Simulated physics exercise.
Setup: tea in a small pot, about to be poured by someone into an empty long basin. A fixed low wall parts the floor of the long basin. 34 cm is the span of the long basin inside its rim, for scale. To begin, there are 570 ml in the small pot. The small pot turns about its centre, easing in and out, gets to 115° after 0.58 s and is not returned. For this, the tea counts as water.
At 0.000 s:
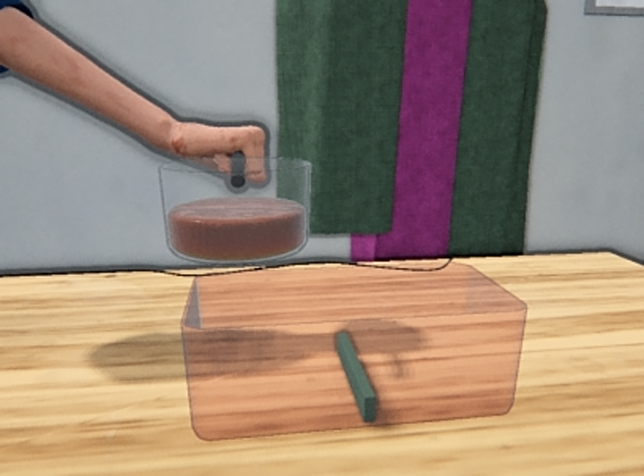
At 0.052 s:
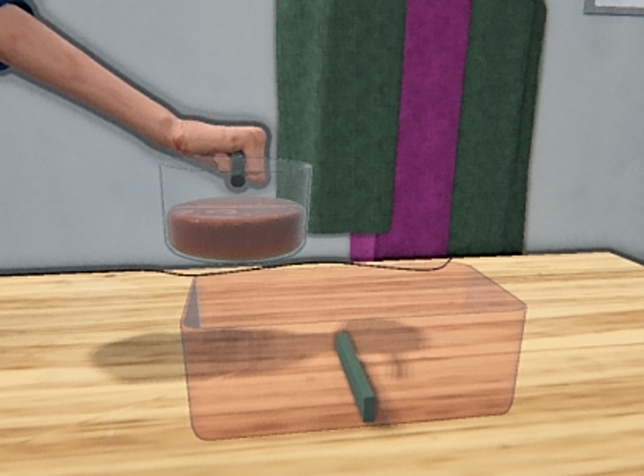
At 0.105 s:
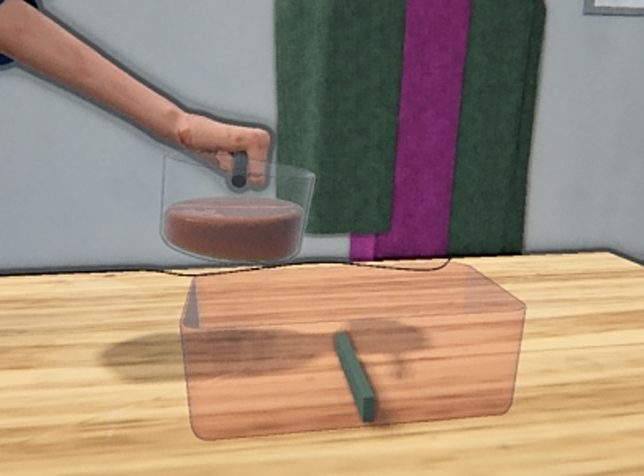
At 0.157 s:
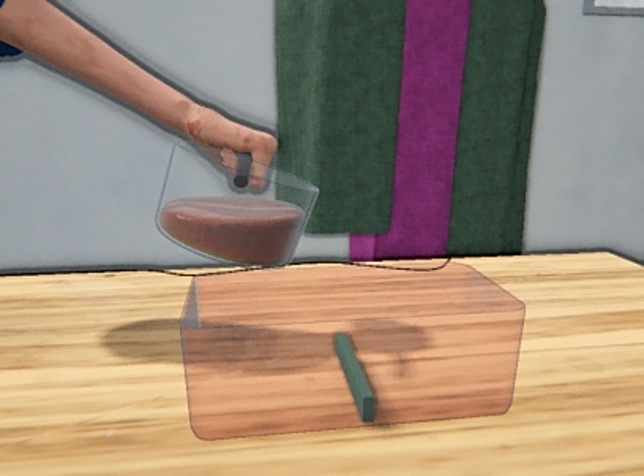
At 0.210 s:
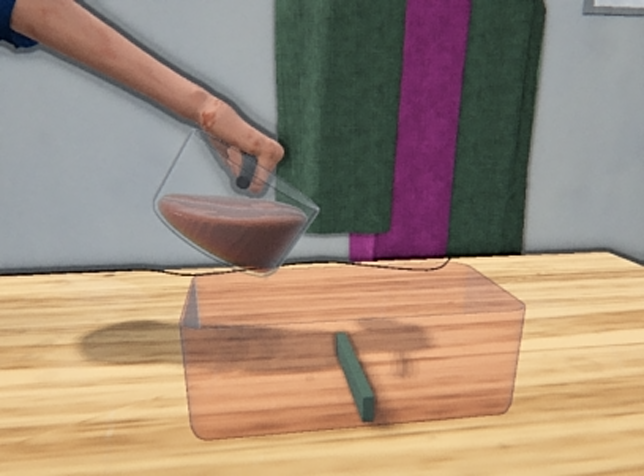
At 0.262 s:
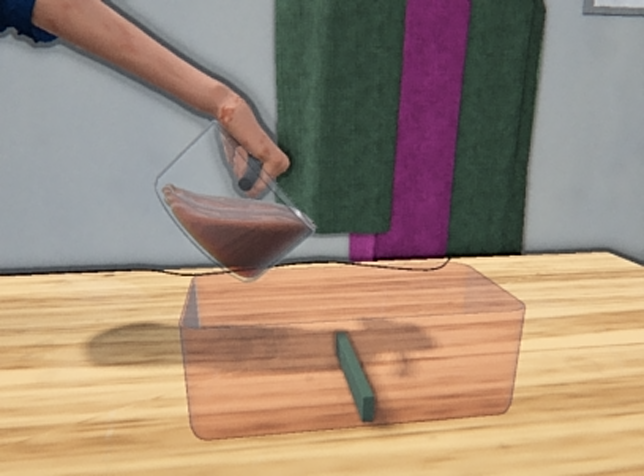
A hand gripping a clear pot of reddish-brown liquid at the upper left holds it nearly still, then turns it steadily clockwise until it leans steeply to the right, the liquid shifting inside towards its lower right rim. Below, an empty, transparent orange-tinted basin and a green bar sit on a pale wooden tabletop. Seen from slightly above by a still camera, green and magenta cloth hangs against a grey wall behind.
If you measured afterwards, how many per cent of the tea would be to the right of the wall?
About 22 out of 100.
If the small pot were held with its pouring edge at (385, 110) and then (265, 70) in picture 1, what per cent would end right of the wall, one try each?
Result: 80 per cent, then 20 per cent.
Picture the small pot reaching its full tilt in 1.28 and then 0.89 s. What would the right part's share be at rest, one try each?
It comes to 35 per cent, and then 30 per cent.
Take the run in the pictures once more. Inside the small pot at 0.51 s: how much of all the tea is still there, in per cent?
Roughly 22 %.
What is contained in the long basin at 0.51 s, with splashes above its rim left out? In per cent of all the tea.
I reckon close to 62 percent of it.
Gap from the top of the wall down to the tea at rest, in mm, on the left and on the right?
Measured: Left around 14 mm, right around 24 mm.
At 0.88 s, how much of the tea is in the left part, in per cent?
Near 74 in a hundred.
After 0.51 s the tilt is 111° and 21 per cent is still to pour, 57 is left of the wall and 6 right of it.
After 0.69 s the tilt is 115° and 4 per cent is still to pour, 71 is left of the wall and 16 right of it.
After 0.88 s the tilt is 115° and 0 per cent is still to pour, 73 is left of the wall and 21 right of it.
After 1.08 s the tilt is 115° and 0 per cent is still to pour, 73 is left of the wall and 22 right of it.
In the end 73 per cent lies left of the wall, 22 right of it and 6 outside.
